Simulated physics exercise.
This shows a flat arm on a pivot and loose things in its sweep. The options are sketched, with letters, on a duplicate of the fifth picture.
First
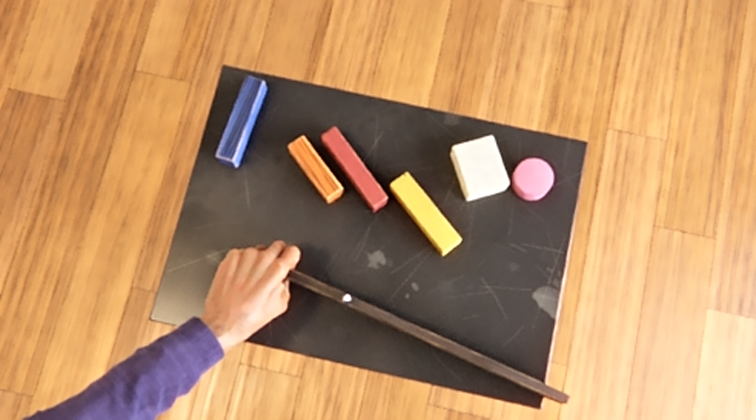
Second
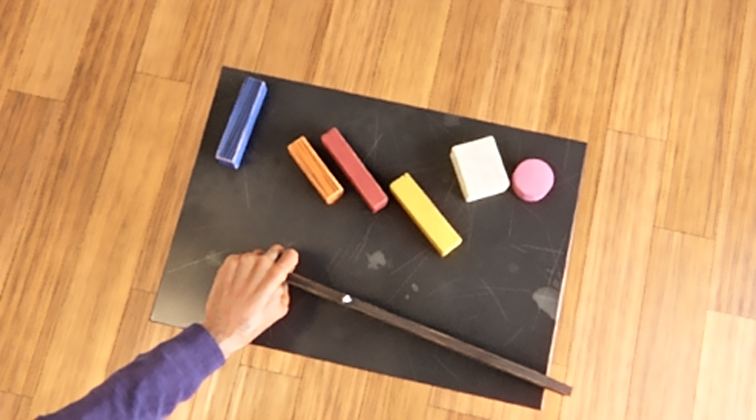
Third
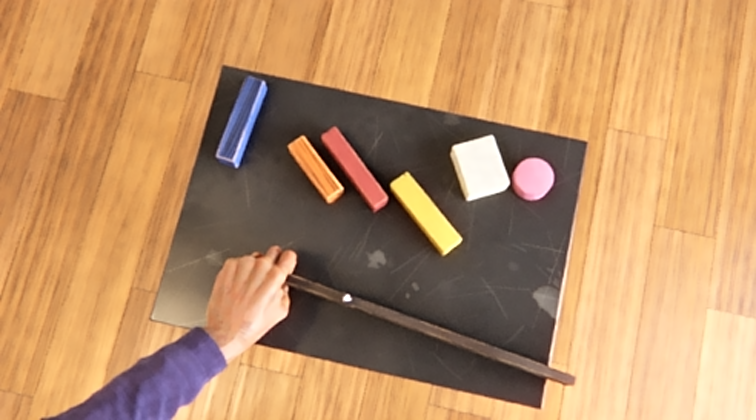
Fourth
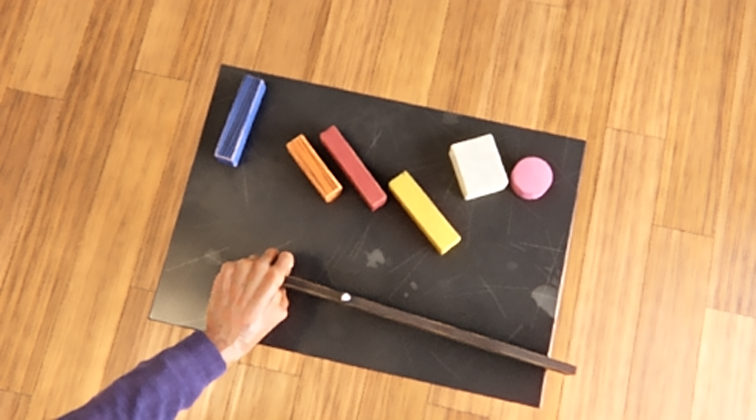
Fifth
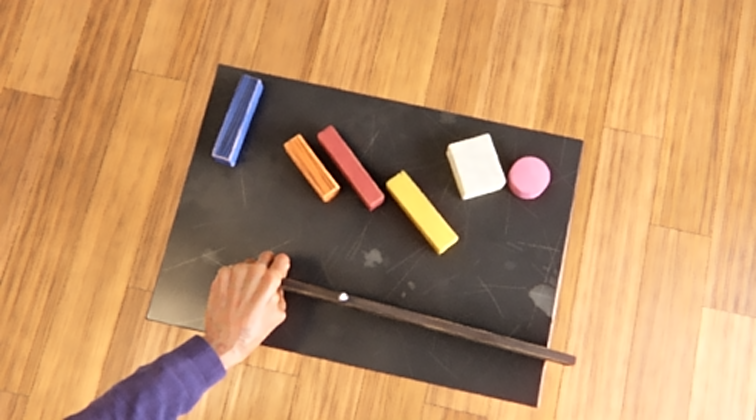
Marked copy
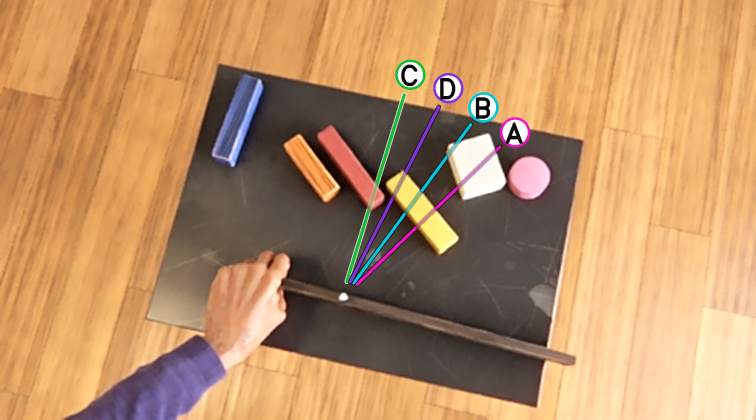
A hand slowly swings the dark arm's right end slightly upward below the colored blocks.
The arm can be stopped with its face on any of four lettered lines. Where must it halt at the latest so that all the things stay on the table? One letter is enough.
It can go as far as A.
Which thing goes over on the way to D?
The pink tin.
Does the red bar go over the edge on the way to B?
By then, no.
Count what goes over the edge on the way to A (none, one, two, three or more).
In all, none.
On the copy, A at (430, 214); B at (414, 202); C at (376, 185); D at (396, 192).
On A. First, arm (465, 284); blue stick (238, 121); pink tin (528, 178).
Then, arm (450, 239); pink tin (525, 174); yellow bar (417, 204).
Finally, arm (431, 215); pink tin (492, 128); white block (457, 151); nothing has fallen.
By contrast, B drops the pink tin; C drops the pink tin; D drops the pink tin.
